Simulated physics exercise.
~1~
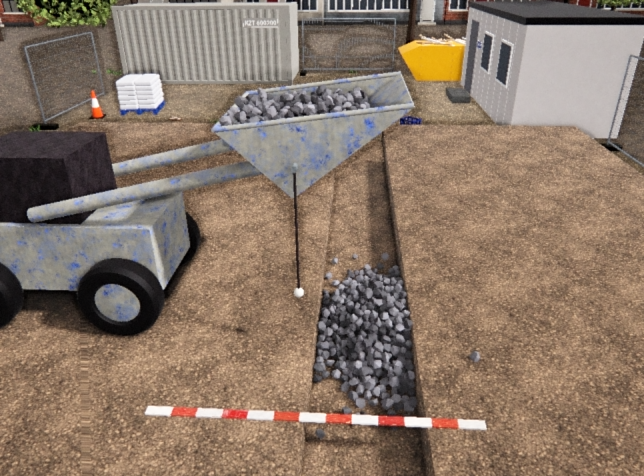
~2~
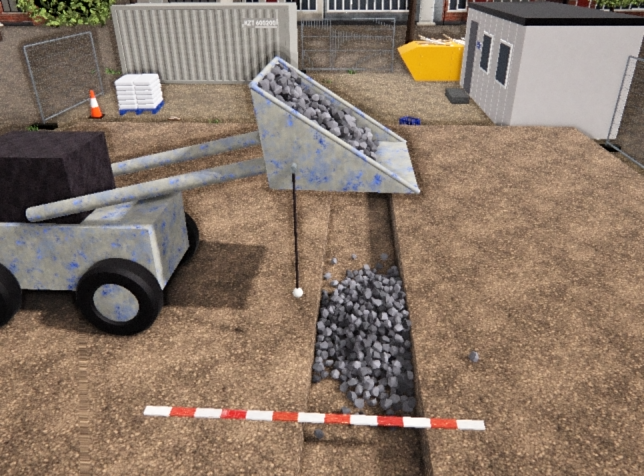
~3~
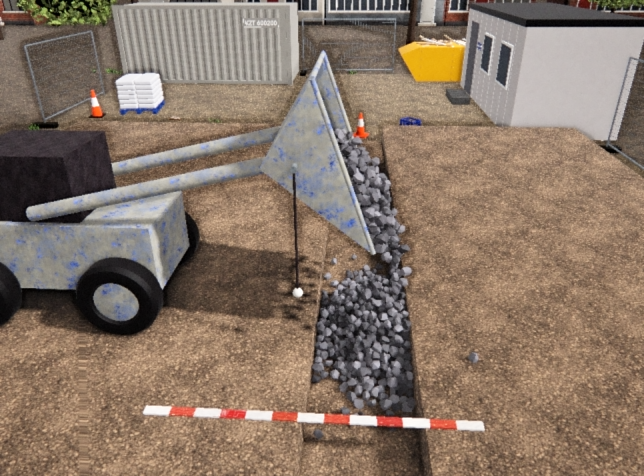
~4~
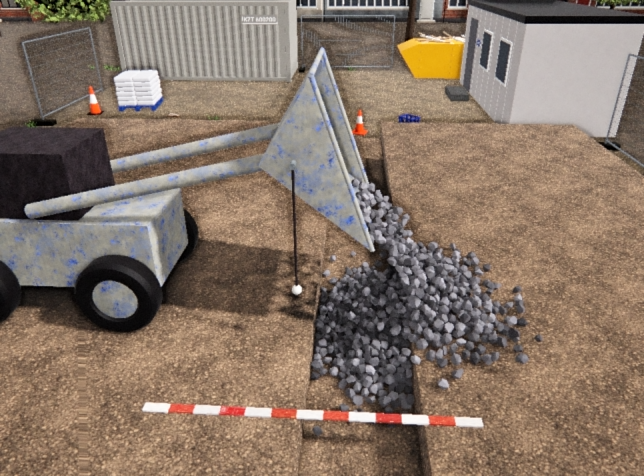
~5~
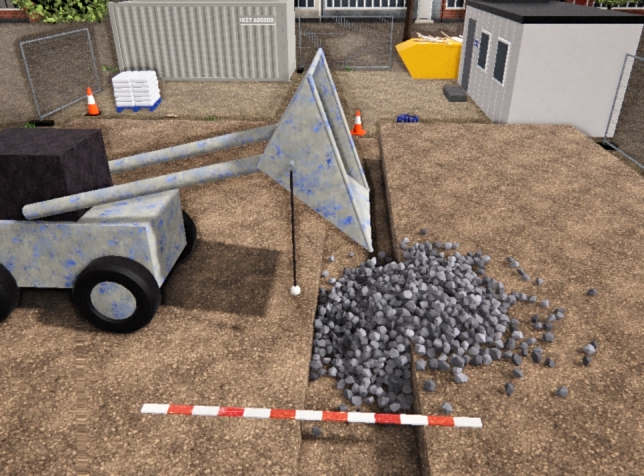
Loader bucket tipping forward and pouring grey stones onto a heap in a trench, many spilling over the right edge.
